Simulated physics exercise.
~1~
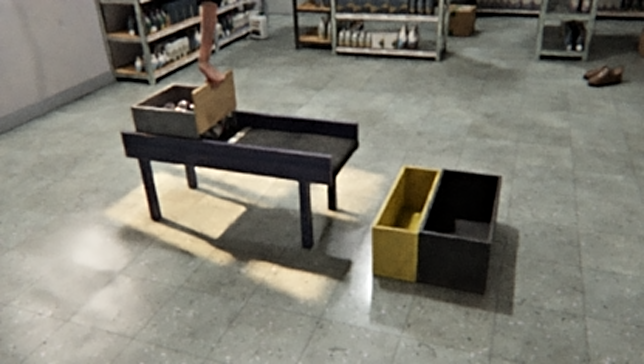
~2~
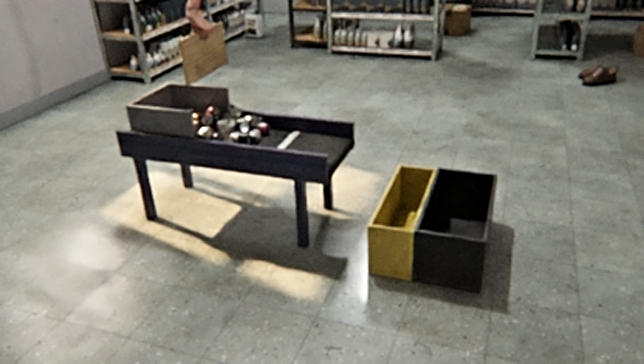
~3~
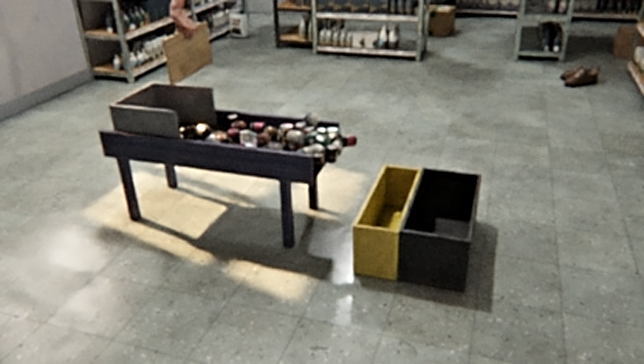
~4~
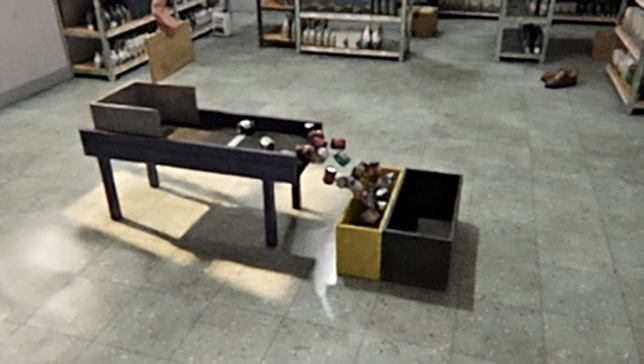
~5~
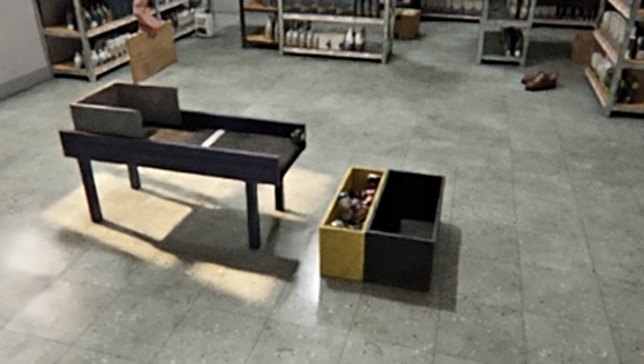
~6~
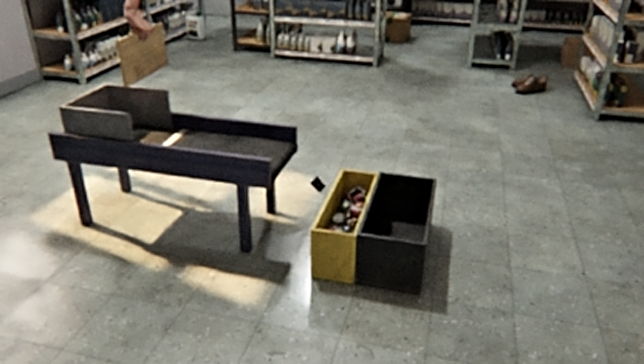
A heap of small cans spilled out of the grey pen once a hand lifted its gate, rode right along the dark belt and tumbled off the end, nearly all landing in the yellow tote while the black one stayed empty.
